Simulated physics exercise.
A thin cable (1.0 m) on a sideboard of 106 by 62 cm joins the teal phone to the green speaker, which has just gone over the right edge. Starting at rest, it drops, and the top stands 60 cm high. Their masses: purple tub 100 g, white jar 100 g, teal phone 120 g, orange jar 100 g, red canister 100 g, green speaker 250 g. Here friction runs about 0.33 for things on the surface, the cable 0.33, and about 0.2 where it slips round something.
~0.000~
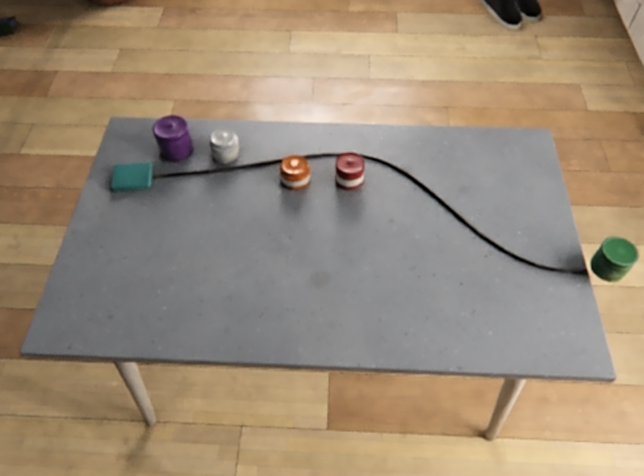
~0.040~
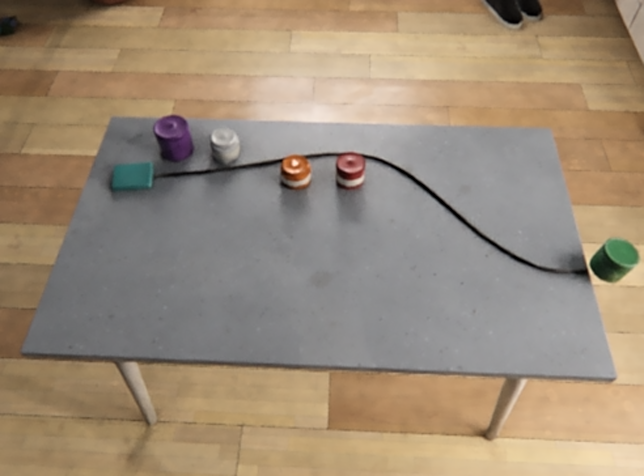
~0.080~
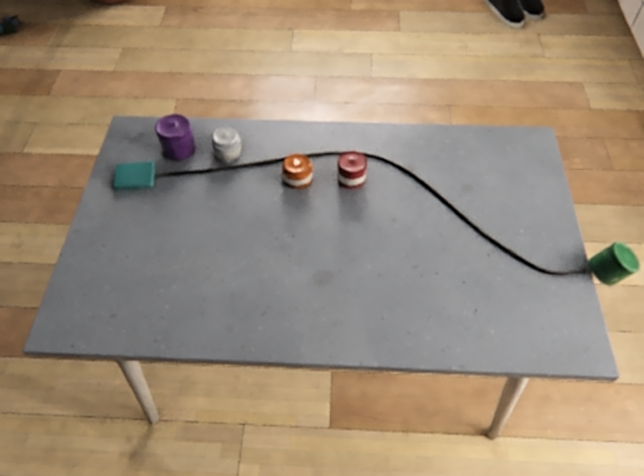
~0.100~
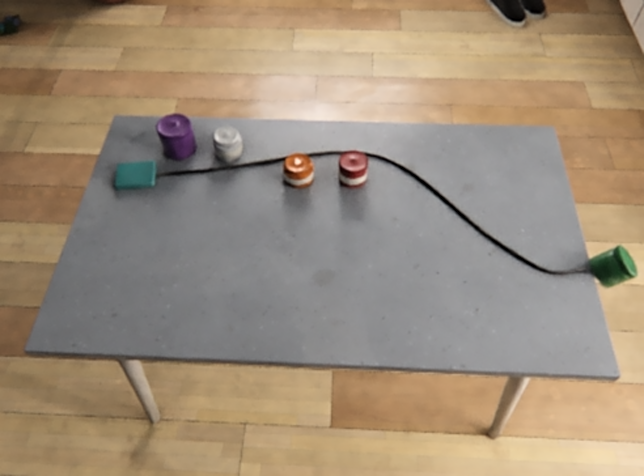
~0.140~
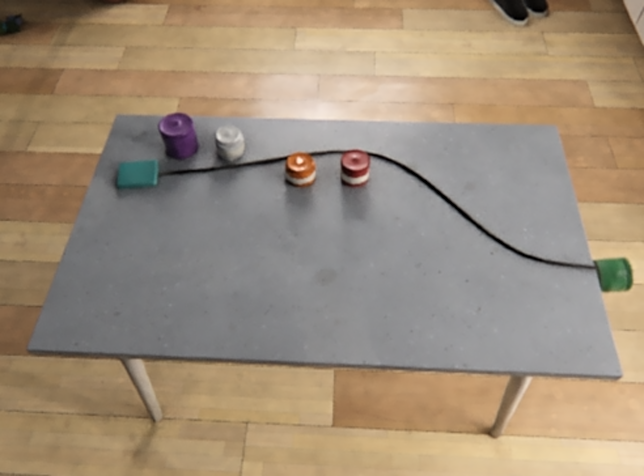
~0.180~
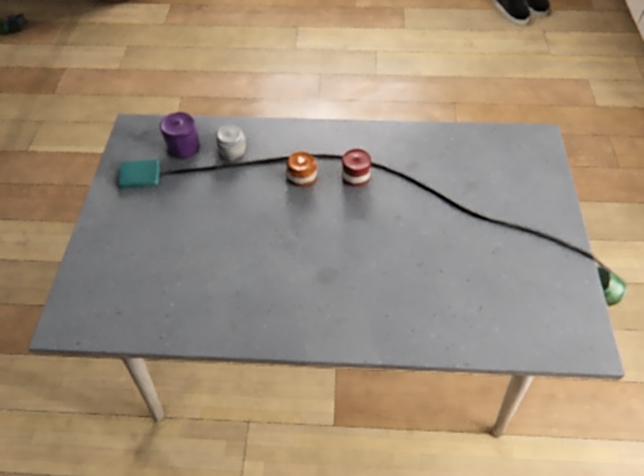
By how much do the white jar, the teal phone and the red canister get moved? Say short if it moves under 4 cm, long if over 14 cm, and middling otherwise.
In order: Most likely the white jar ends up in the low range; most likely the teal phone ends up in the high range; most likely the red canister ends up in the mid range.
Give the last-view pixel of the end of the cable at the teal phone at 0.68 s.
In the last view it is close to (369, 178).
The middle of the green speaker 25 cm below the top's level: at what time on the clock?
At about 0.36 s.
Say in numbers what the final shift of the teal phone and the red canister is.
Roughly: Teal phone 70 cm, red canister 10 cm.
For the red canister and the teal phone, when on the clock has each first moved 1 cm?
Approx. times - red canister: 0.24 s, teal phone: 0.24 s.
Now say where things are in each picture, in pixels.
In the first picture, white jar (222, 136); teal phone (131, 174); red canister (350, 162); cable runs through (537, 265) (451, 210) (378, 160) (203, 172).
In the second picture, green speaker (621, 252); cable runs through (537, 266) (379, 159) (204, 171).
In the third picture, green speaker (614, 264); cable runs through (537, 268) (381, 158) (206, 171).
In the fourth picture, green speaker (614, 267); cable runs through (538, 267) (382, 157) (207, 170).
In the fifth picture, green speaker (611, 275); cable runs through (545, 261) (384, 157) (209, 169).
In the sixth picture, white jar (229, 133); teal phone (138, 171); red canister (357, 159); cable runs through (570, 246) (469, 211) (385, 168) (211, 168).
At 0.4 s, the cable's tail end at (264, 171); teal phone 23 cm off its start, red canister 6 cm off its start, green speaker over the edge.
At 0.7 s, the cable's tail end at (369, 178); teal phone 50 cm off its start, red canister 9 cm off its start, green speaker over the edge.
At 0.9 s, the cable's tail end at (427, 170); teal phone 67 cm off its start at (439, 155), red canister 10 cm off its start at (382, 189), green speaker over the edge.
At 1.2 s, the cable's tail end at (434, 171); teal phone 68 cm off its start, red canister 10 cm off its start, green speaker over the edge.
At 2.4 s, the cable's tail end at (434, 171); teal phone 68 cm off its start at (444, 155), red canister 10 cm off its start at (382, 189), white jar 1 cm off its start at (231, 131), green speaker over the edge.
